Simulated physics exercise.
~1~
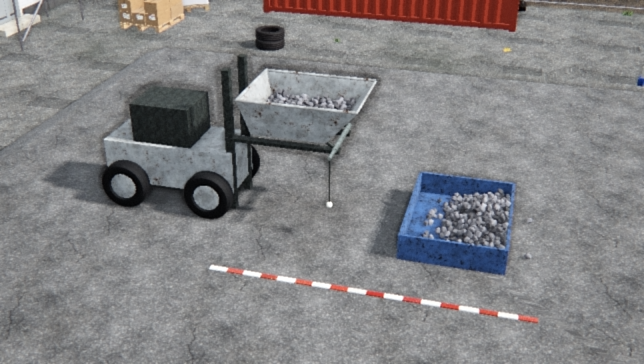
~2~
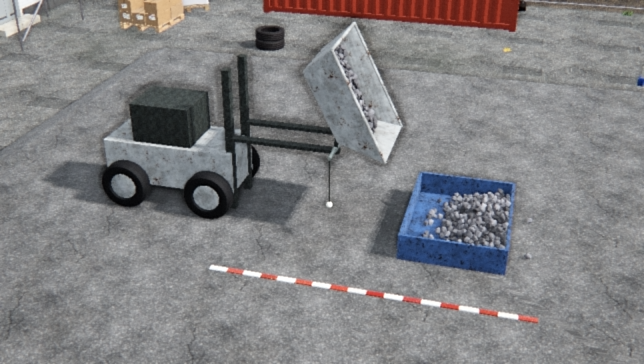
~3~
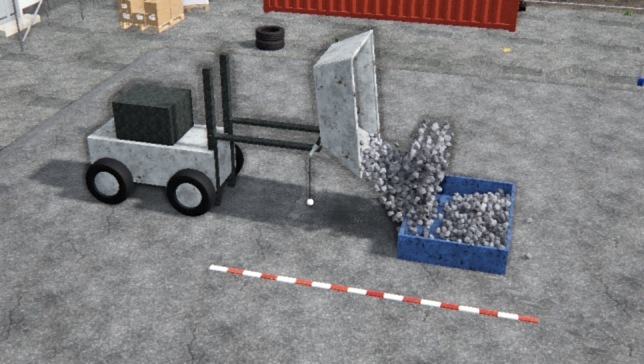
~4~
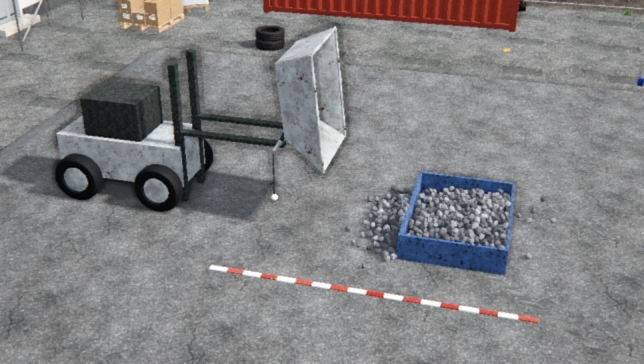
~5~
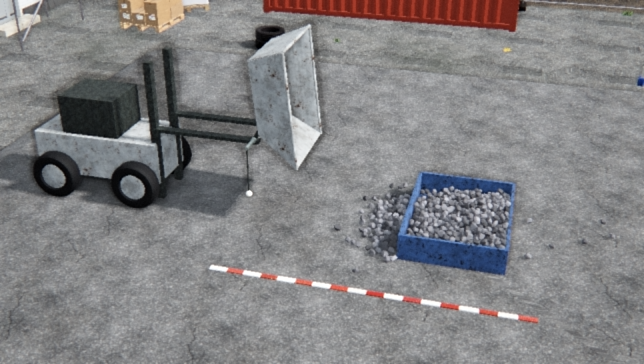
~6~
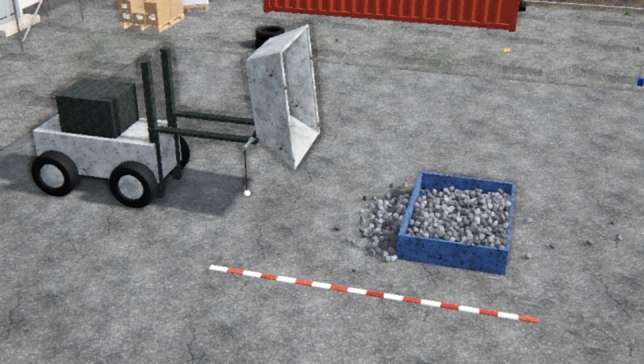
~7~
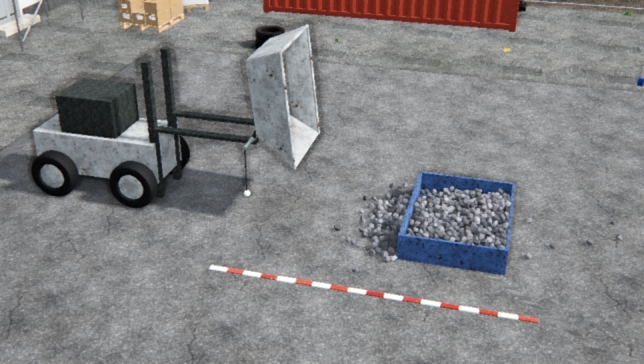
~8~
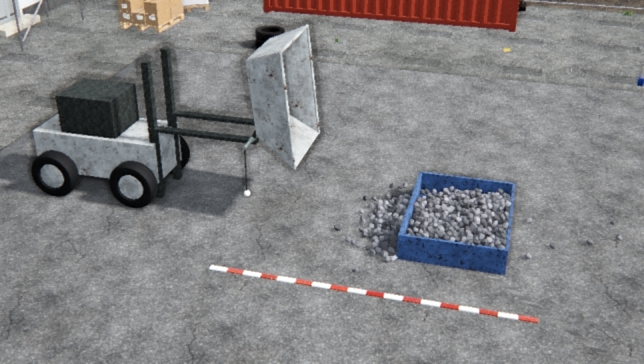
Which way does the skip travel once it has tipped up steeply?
It moves to the left, away from the blue bin, as the truck backs up.
A truck tips grey stones into and beside a blue bin while backing left, then stops.
